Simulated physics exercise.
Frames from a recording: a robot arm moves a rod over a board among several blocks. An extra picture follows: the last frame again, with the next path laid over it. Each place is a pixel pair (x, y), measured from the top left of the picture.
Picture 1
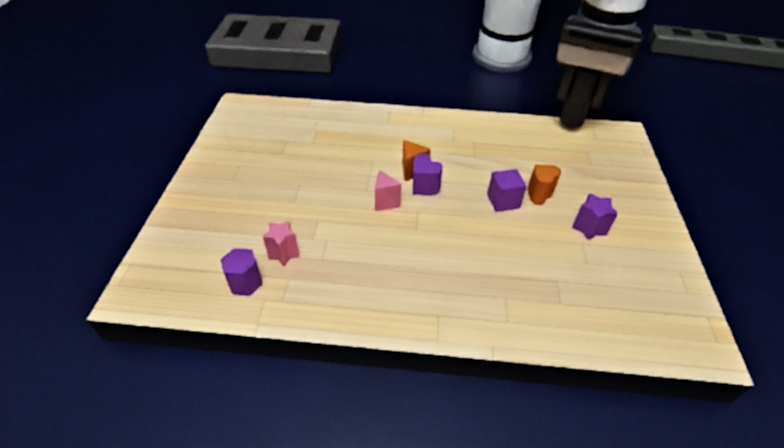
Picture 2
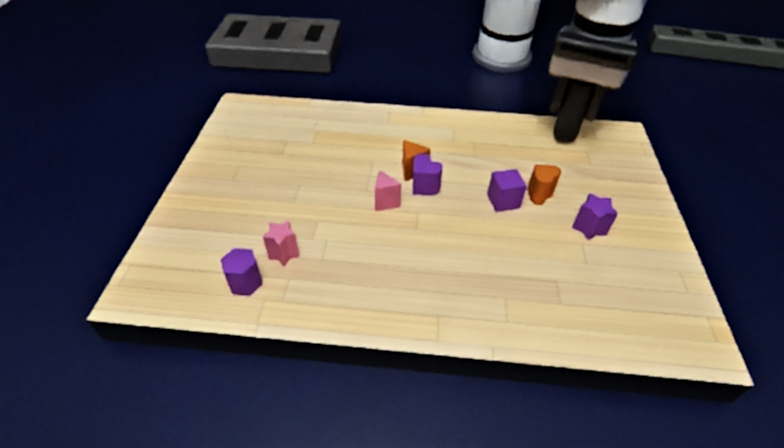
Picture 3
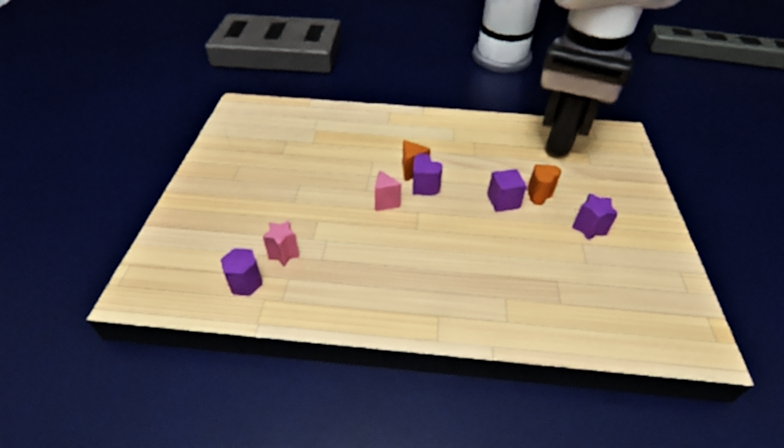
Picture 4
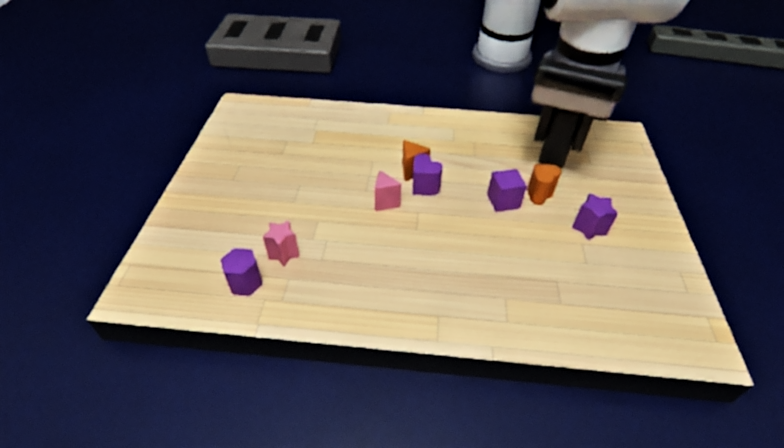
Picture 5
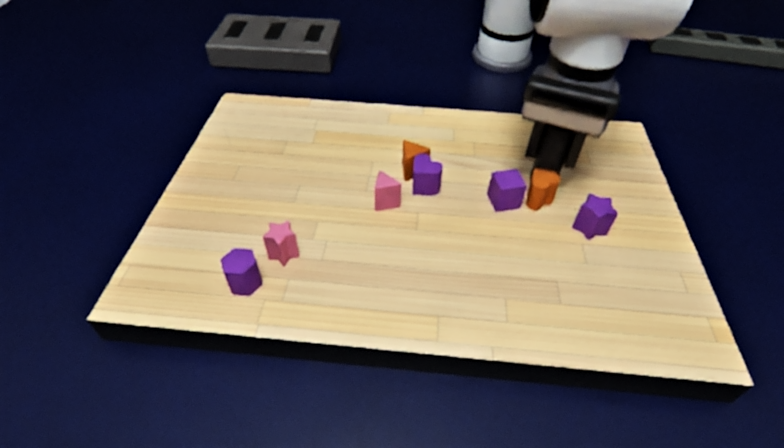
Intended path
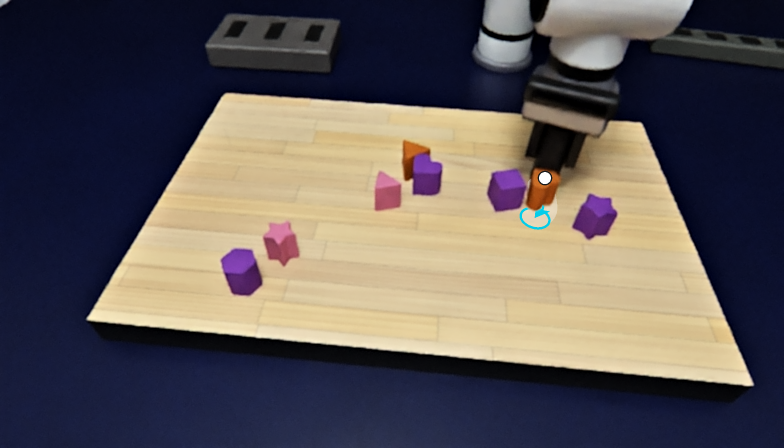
On a wooden board, a robot arm lowers its dark rod and nudges an orange block.
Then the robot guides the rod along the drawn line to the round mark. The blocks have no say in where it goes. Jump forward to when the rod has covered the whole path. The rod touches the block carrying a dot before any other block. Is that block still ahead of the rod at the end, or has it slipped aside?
The rod still drives it.
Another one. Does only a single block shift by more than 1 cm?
Short answer: Yes.
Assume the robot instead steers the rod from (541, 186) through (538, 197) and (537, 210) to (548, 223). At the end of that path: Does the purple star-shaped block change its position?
No - that is not the case.
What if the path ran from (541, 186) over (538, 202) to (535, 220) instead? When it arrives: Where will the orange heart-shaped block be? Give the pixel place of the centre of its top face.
At pixel (535, 213).
The drawn path runs from (541, 186) through (542, 197) and (543, 208) to (535, 218); the dot is on the orange heart-shaped block.
What follows on the original path. Halfway along, rod (545, 196); orange heart-shaped block (542, 195), turned 25° clockwise.
At the end, rod (537, 211); purple square piece not moved; orange heart-shaped block (534, 211), turned 15° clockwise.
